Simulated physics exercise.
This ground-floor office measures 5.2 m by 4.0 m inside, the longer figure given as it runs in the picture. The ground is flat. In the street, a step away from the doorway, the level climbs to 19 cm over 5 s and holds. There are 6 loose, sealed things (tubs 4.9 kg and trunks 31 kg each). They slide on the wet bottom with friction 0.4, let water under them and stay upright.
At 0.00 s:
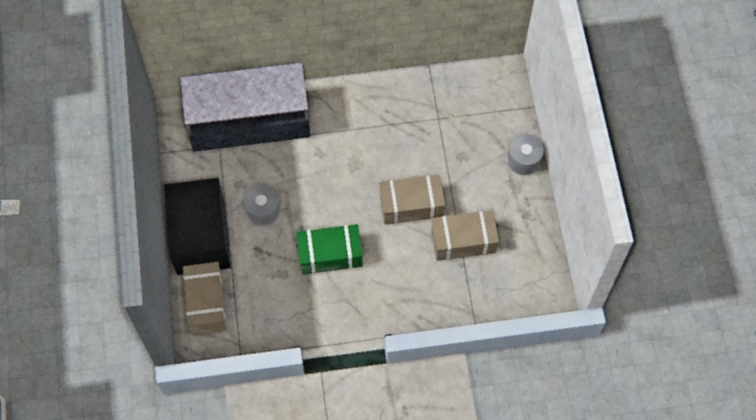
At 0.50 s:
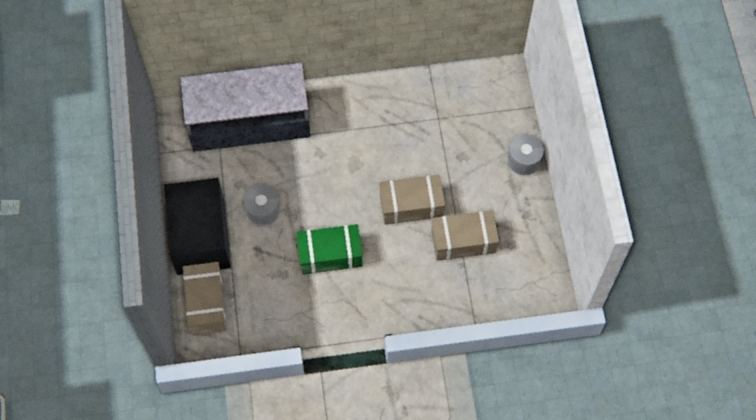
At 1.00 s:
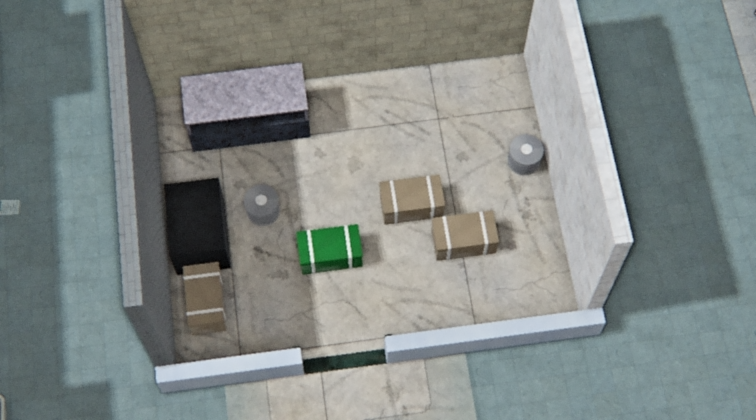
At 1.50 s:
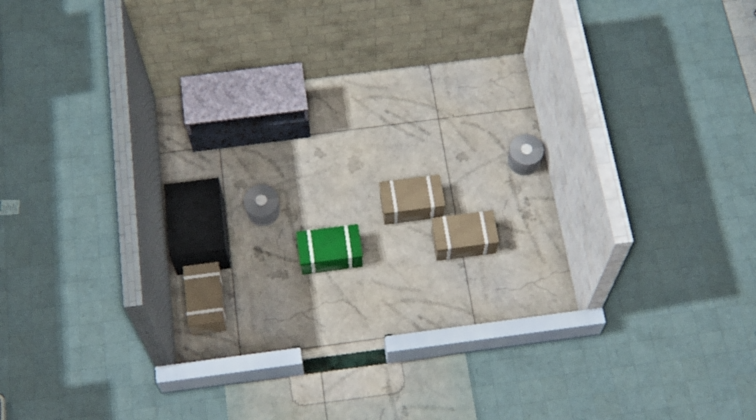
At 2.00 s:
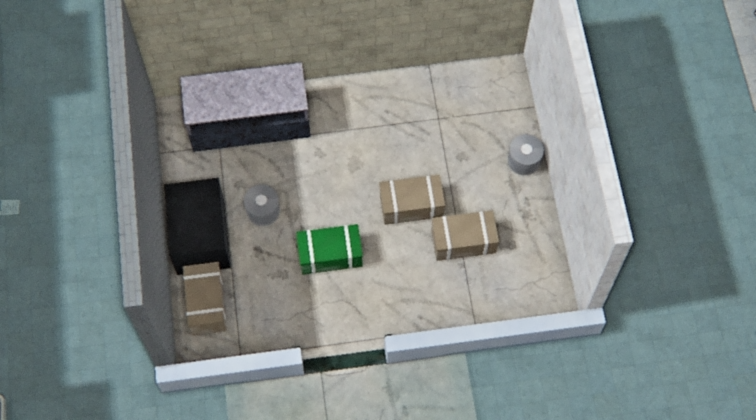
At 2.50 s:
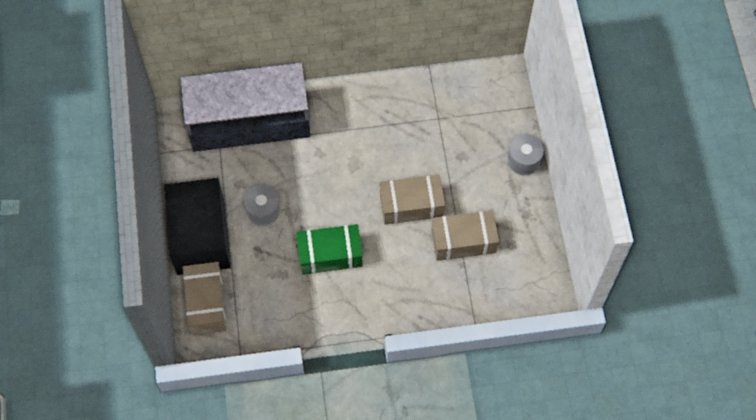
A roofless ground-floor office with pale walls and a marble-like floor is seen from high above, its doorway in the low front wall. A speckled-topped counter stands at the back left, a black block and tan trunk along the left wall, a green trunk near the middle, two tan trunks right of it, and two grey tubs. Bluish water spreads over the grey paving outside, then darkens the doorway's threshold, while everything inside and the camera stay still.
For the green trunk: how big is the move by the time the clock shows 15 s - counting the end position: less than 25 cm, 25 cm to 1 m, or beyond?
The green trunk ends far away.
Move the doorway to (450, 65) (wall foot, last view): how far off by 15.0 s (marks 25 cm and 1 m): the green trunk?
In that case the green trunk barely shifts.
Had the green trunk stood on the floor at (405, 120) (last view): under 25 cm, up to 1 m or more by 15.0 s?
It stays put.
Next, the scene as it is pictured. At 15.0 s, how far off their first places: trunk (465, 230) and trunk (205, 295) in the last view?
In turn: 0 cm, 0 cm.
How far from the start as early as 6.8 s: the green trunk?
About 50 cm.
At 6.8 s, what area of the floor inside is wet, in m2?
Some 10.5 m2.
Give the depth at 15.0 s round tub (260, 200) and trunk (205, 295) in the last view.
About 10 and 5 cm.
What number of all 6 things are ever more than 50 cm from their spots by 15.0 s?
3 of them.
After 3.5 s the green trunk is near (329, 244), 0.0 m from its start, aground; 0 afloat.
After 6.8 s the green trunk is near (323, 211), 0.5 m from its start, aground; 0 afloat.
After 11.0 s the green trunk is near (308, 141), 1.5 m from its start, aground; 1 afloat.
After 15.0 s the green trunk is near (403, 85), 2.5 m from its start, afloat; 4 afloat.
